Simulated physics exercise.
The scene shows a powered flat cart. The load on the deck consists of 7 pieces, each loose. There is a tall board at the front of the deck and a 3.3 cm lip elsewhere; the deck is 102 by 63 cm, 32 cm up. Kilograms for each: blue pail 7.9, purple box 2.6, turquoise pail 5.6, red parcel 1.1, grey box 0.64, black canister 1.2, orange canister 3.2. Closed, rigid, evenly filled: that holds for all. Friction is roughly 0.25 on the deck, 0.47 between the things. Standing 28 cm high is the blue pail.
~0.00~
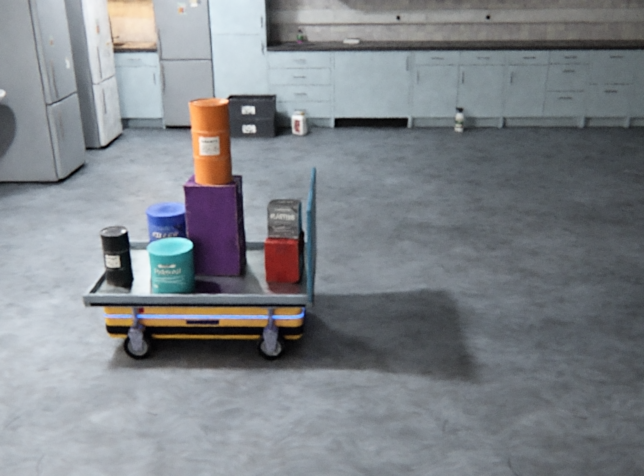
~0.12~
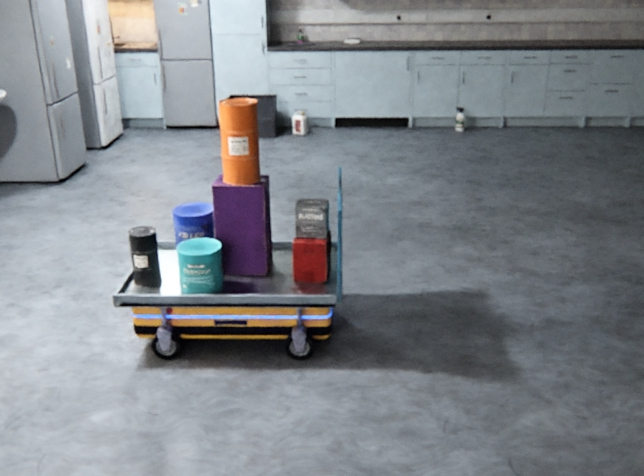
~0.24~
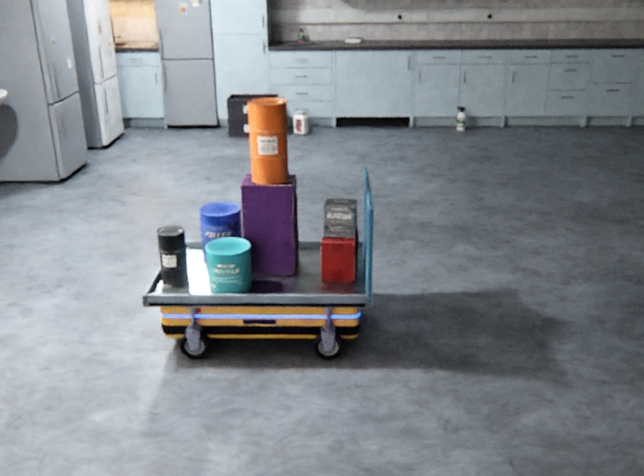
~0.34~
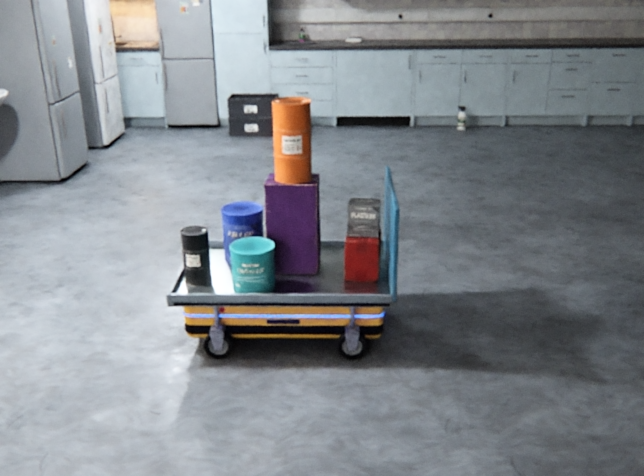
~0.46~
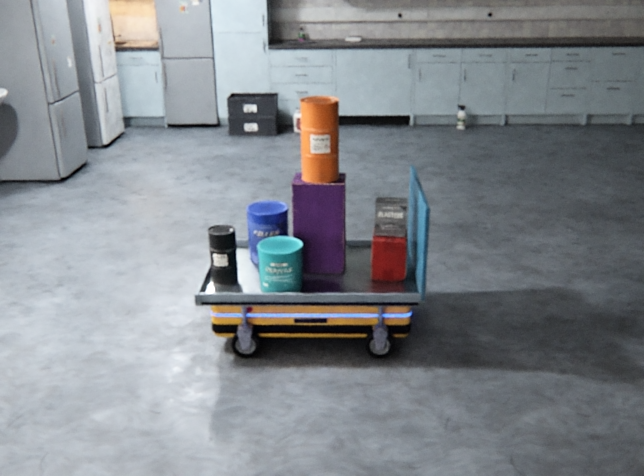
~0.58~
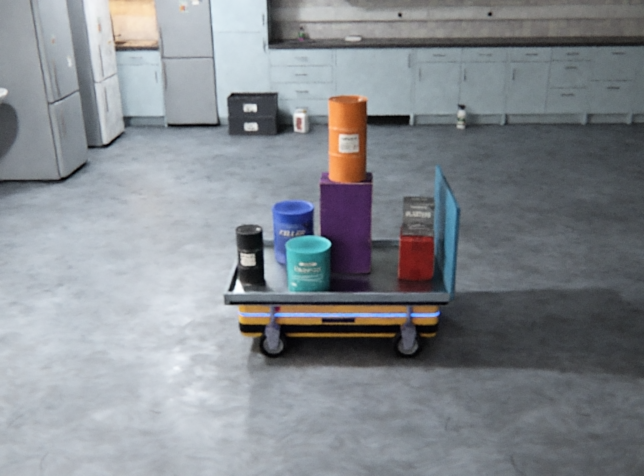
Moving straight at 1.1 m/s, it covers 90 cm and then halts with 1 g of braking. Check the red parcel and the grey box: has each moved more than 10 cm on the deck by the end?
The red parcel is most likely still in position, the grey box is most likely still in position.
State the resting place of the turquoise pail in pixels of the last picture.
Close to pixel (416, 266) in the final view.
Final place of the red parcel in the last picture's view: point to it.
It settles at around (491, 254).
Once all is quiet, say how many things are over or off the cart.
Altogether, 0.
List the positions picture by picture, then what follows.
In the first picture, cart has run 0 cm; red parcel (285, 255); grey box (285, 219).
In the second picture, cart has run 13 cm; turquoise pail (201, 268); black canister (145, 256).
In the third picture, cart has run 26 cm; orange canister (269, 141); blue pail (222, 234).
In the fourth picture, cart has run 37 cm; purple box (294, 224); turquoise pail (253, 267).
In the fifth picture, cart has run 51 cm; black canister (223, 255); orange canister (320, 140).
In the sixth picture, cart has run 64 cm; red parcel (416, 253); grey box (418, 216).
By 0.98 s, cart has run 96 cm, stopped; grey box 4 cm from its spot near (494, 216); red parcel 4 cm from its spot near (491, 254); orange canister 9 cm from its spot.
By 1.08 s, cart has run 96 cm, stopped; grey box 4 cm from its spot near (494, 216); red parcel 4 cm from its spot near (490, 254); orange canister 14 cm from its spot.
When it is over (1.6 s), not toppled but over 10 cm from the start, blue pail, purple box, turquoise pail, black canister and orange canister; the other 2 within 10 cm of the start. In the last view, red parcel near (491, 254), grey box near (494, 216).
